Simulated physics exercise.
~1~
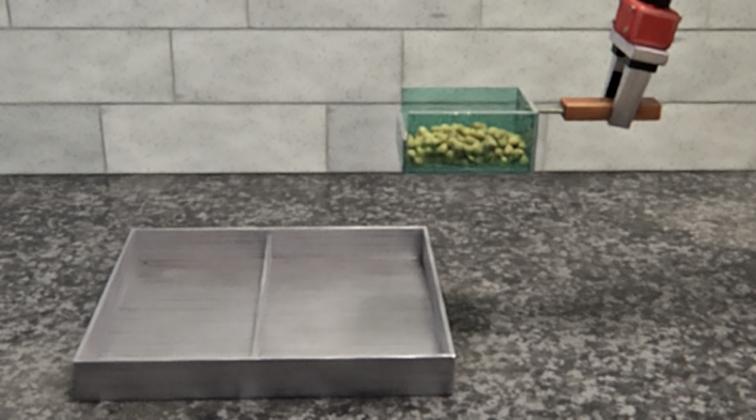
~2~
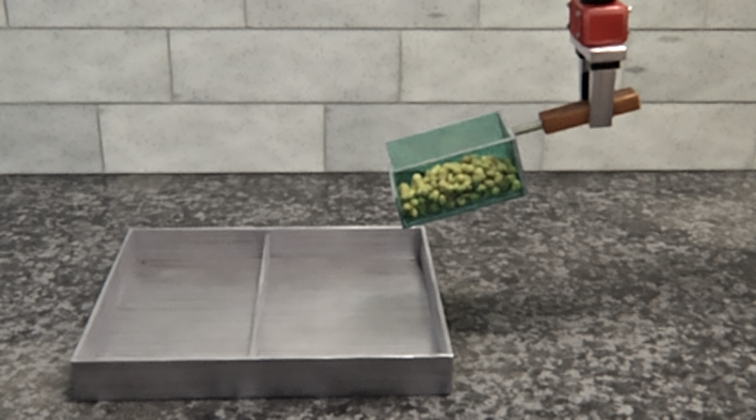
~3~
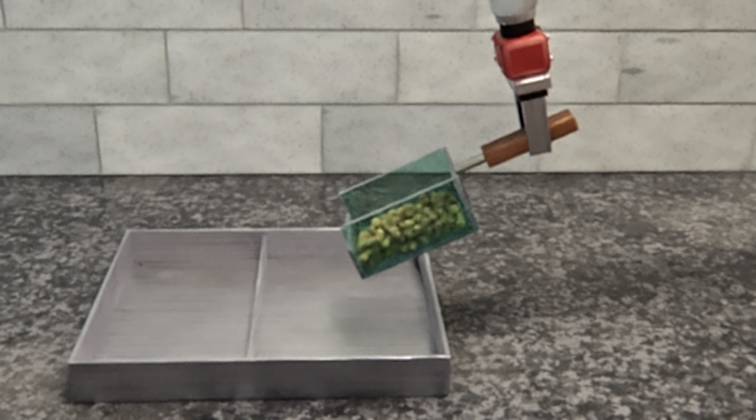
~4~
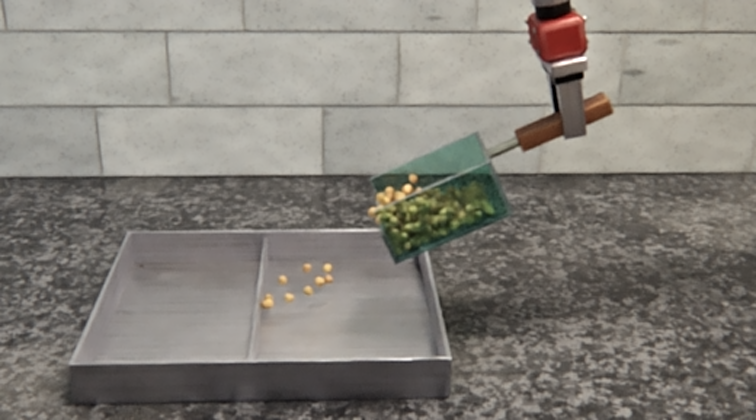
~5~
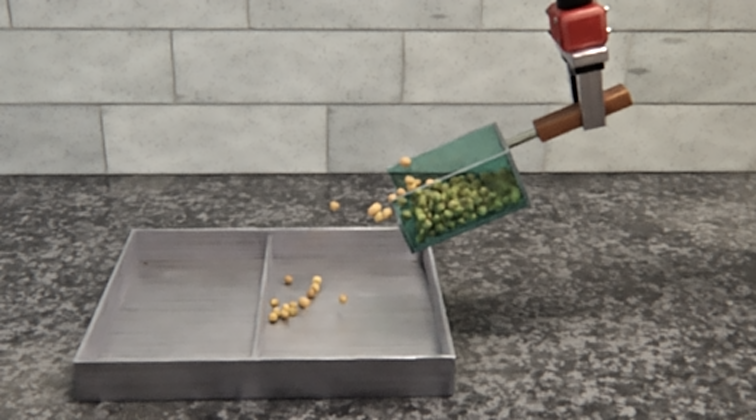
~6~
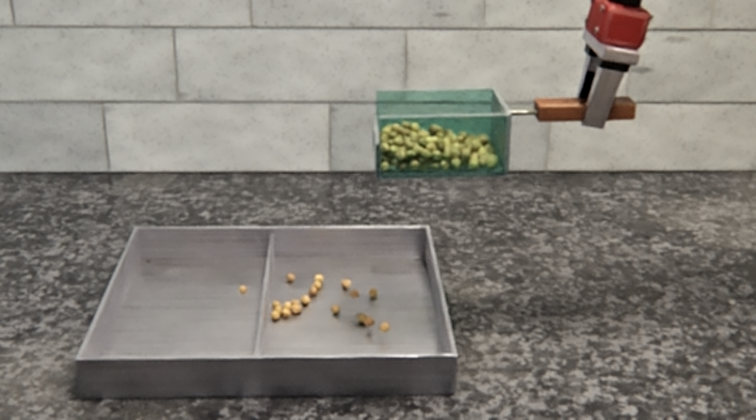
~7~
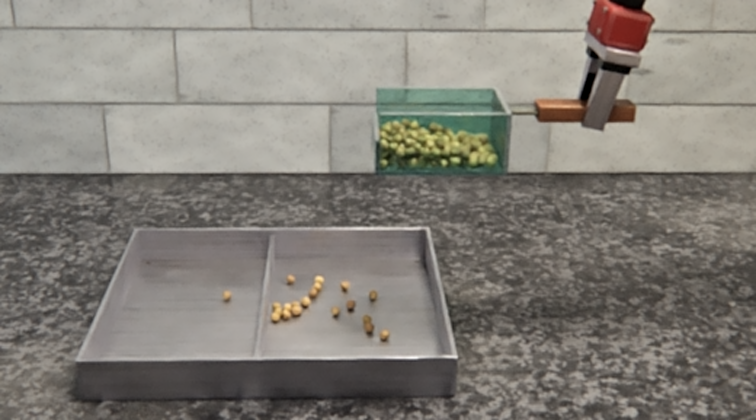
A robot arm gripping a green see-through box of dried chickpeas tipped it down to the left over a divided metal tray, spilling a few into it, then levelled the box, leaving most inside and the scattered ones mainly in the tray's right part.
